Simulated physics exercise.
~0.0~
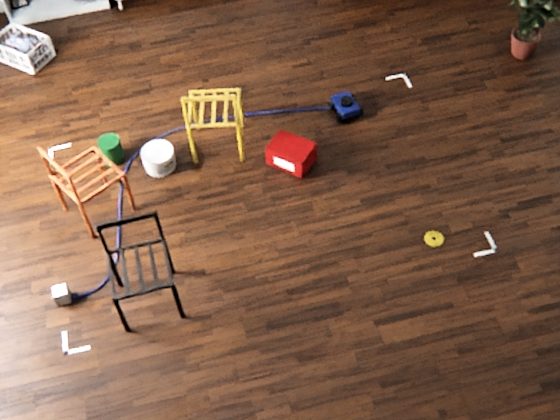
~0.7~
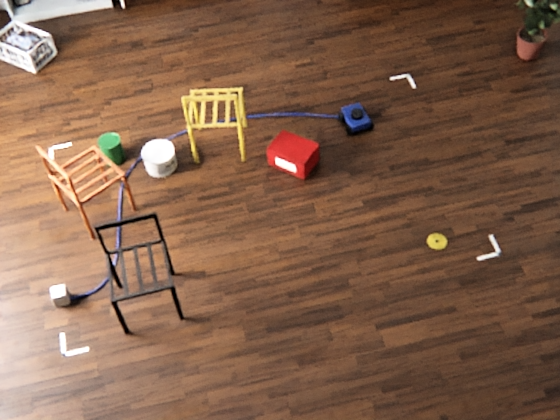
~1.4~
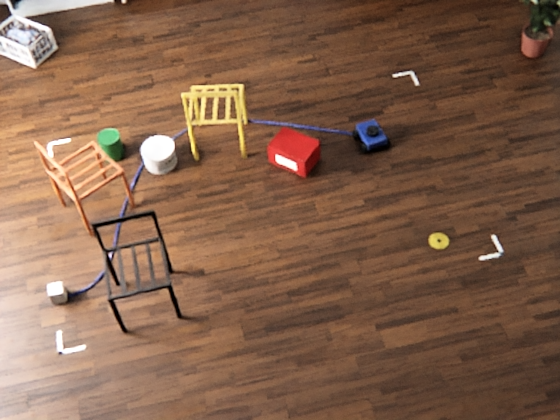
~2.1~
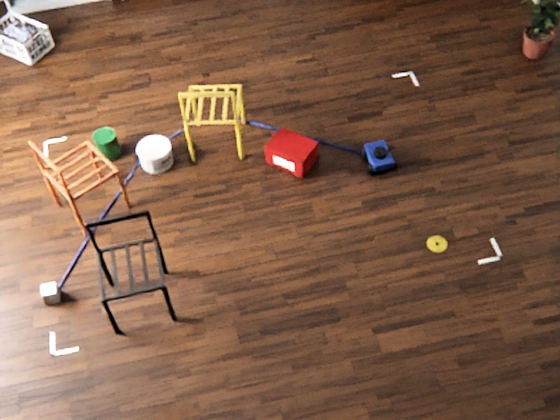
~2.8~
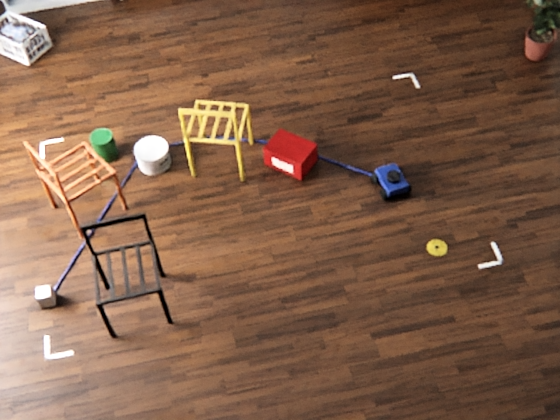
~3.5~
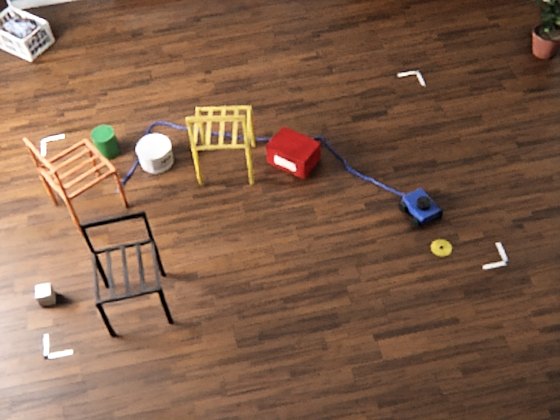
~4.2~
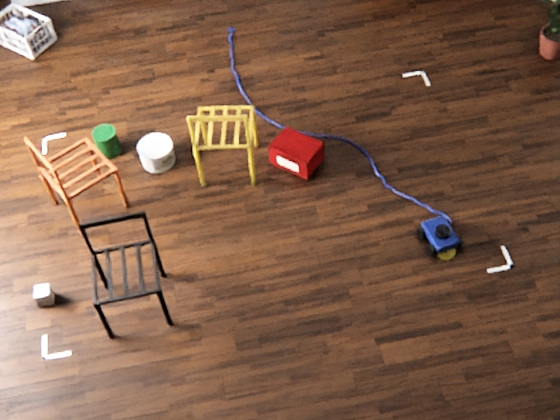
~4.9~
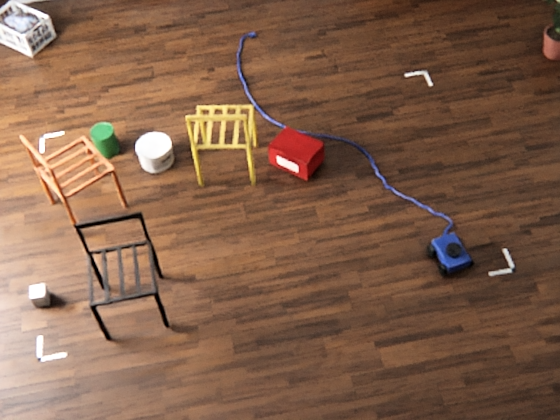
On a dark wooden floor, a small blue cart rolled right and down, pulling its lead taut past chairs, buckets and a red carton and nudging the yellow chair slightly, until the plug came free and the cart ended near the right-hand tape corner, lead trailing.
